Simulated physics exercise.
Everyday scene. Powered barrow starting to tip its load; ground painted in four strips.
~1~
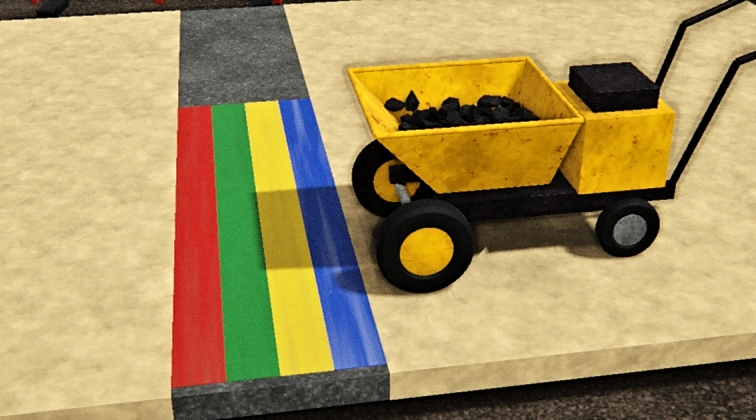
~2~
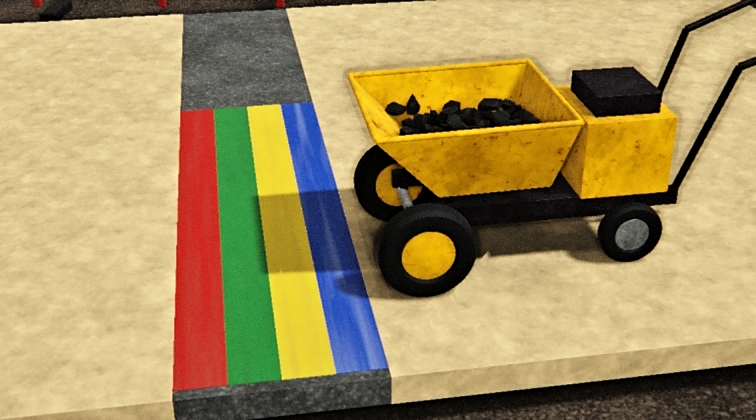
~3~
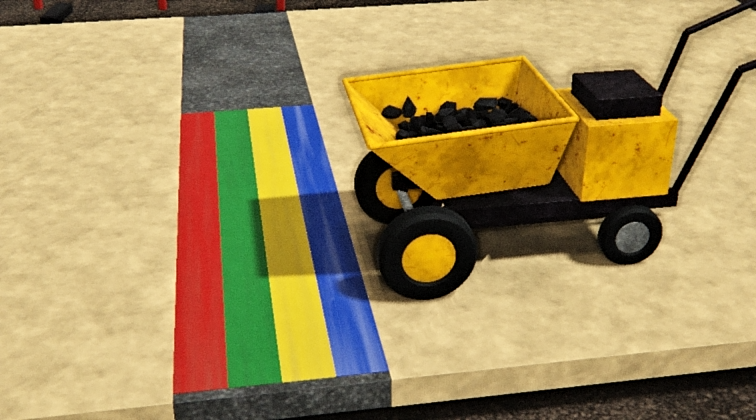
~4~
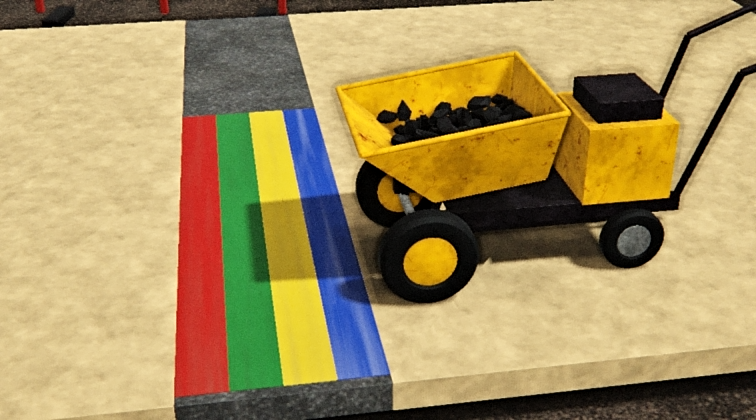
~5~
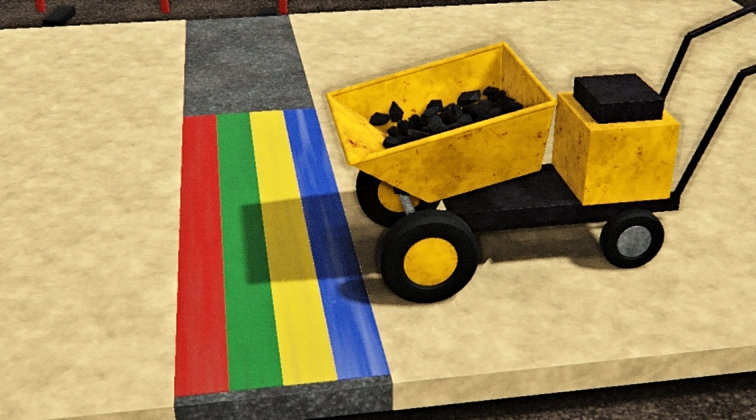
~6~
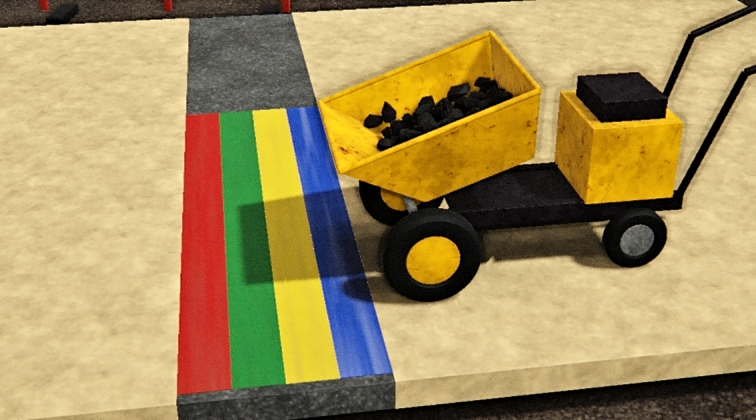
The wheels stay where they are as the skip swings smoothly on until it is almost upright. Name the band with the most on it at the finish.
The green one.
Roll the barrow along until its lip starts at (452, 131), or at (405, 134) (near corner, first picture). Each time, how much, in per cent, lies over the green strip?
First try: Some 10 %; second try: 30 %.
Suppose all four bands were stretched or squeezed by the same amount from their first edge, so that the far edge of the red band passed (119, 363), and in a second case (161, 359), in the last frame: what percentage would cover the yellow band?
The first one comes out at 50 percent, while the second comes out at 30 percent.
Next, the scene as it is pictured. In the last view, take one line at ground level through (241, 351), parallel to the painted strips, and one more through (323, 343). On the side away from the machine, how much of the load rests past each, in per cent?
Roughly 30 per cent, then roughly 90 per cent.
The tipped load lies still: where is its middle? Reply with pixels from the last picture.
The centre ends up roughly at (251, 267).
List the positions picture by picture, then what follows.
In the first frame, lip of the skip at (376, 137), level; top of the load at (479, 122), lumps of coal; blue strip at (351, 326); yellow strip at (301, 332); green strip at (250, 337); red strip at (198, 342).
In the second frame, lip of the skip at (376, 141), level; top of the load at (480, 126).
In the third frame, lip of the skip at (370, 147), tipped barely; top of the load at (476, 126).
In the fourth frame, lip of the skip at (362, 156), tipped a little; top of the load at (503, 124).
In the fifth frame, lip of the skip at (350, 163), tipped a little; top of the load at (494, 118).
In the sixth frame, lip of the skip at (340, 172), tipped clearly; top of the load at (485, 109); blue strip at (357, 335); yellow strip at (307, 340); green strip at (256, 345); red strip at (204, 350).
Soon, skip tipped steeply; all in the skip.
A while on, skip tipped steeply; nearly all in the skip; a stray few over the yellow strip; a stray few over the green strip.
Towards the end, skip tipped right over; about a quarter in the skip; about a quarter over the yellow strip; about a third over the green strip; about a quarter over the red strip; a small part off the paint.
Finally, skip tipped right over; a small part in the skip; none over the blue strip; about a quarter over the yellow strip; about a third over the green strip; about a quarter over the red strip; a small part off the paint.
